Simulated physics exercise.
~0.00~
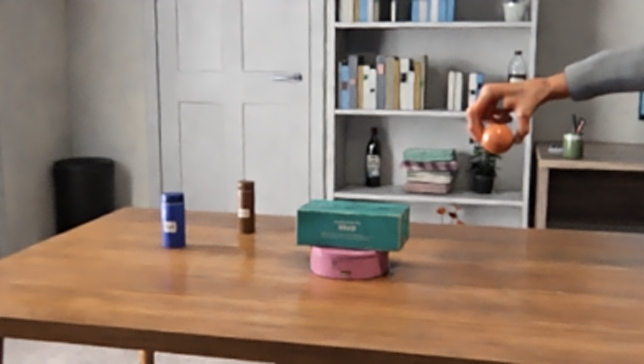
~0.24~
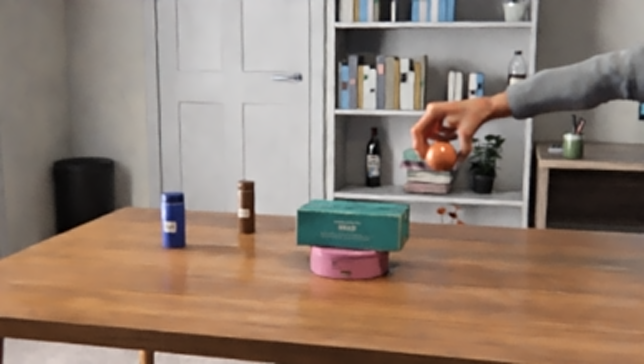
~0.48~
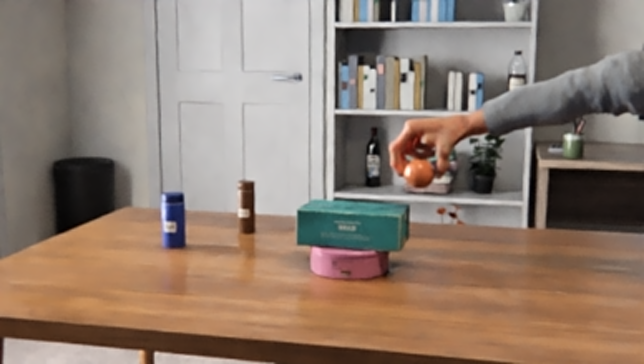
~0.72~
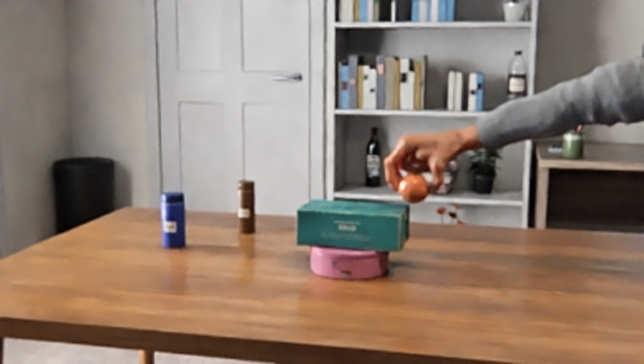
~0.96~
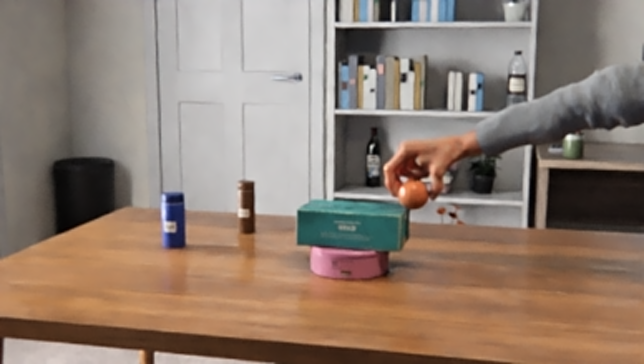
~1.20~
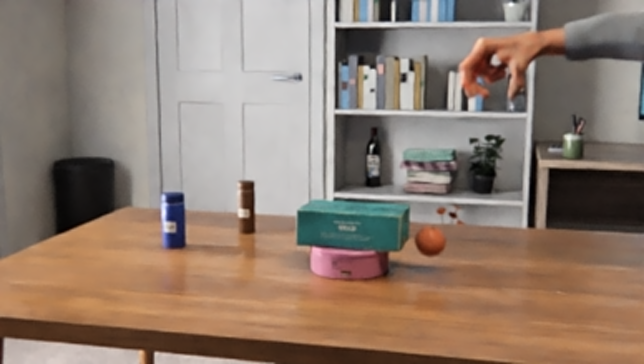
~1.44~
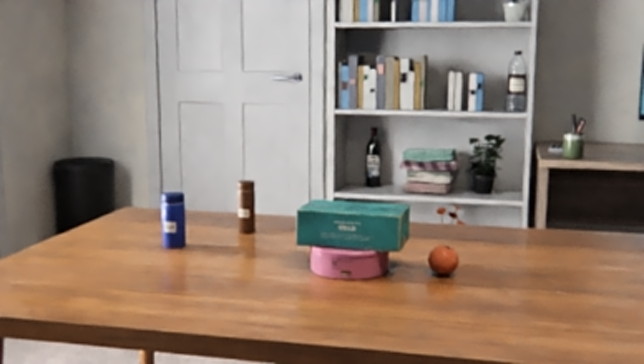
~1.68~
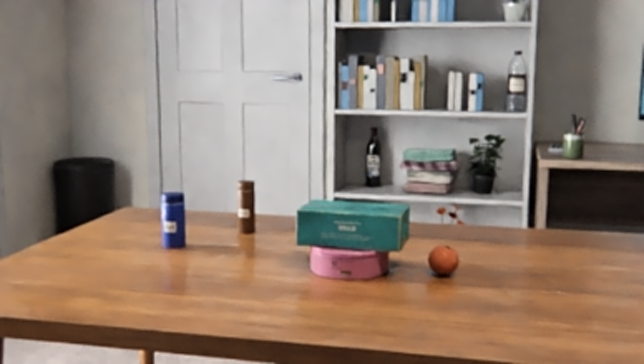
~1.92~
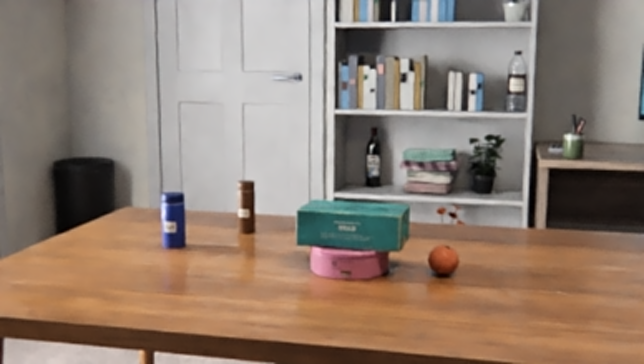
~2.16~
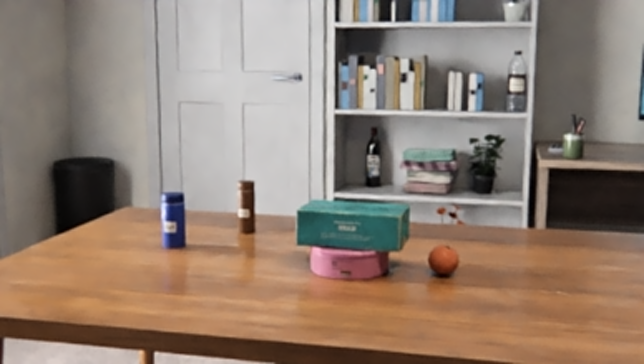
In a grey room with a door and a bookshelf behind, a still camera looks across a wooden table. A turquoise box rests on a pink tub near the middle, with a blue shaker and a brown shaker standing to the left. A hand in a grey sleeve reaches in from the right, carrying an orange tomato leftward and down toward the right end of the box. The hand lets go and draws back, and the tomato drops past the box's right side. It lands on the table and settles right of the tub, while the box, tub and shakers stay in place.
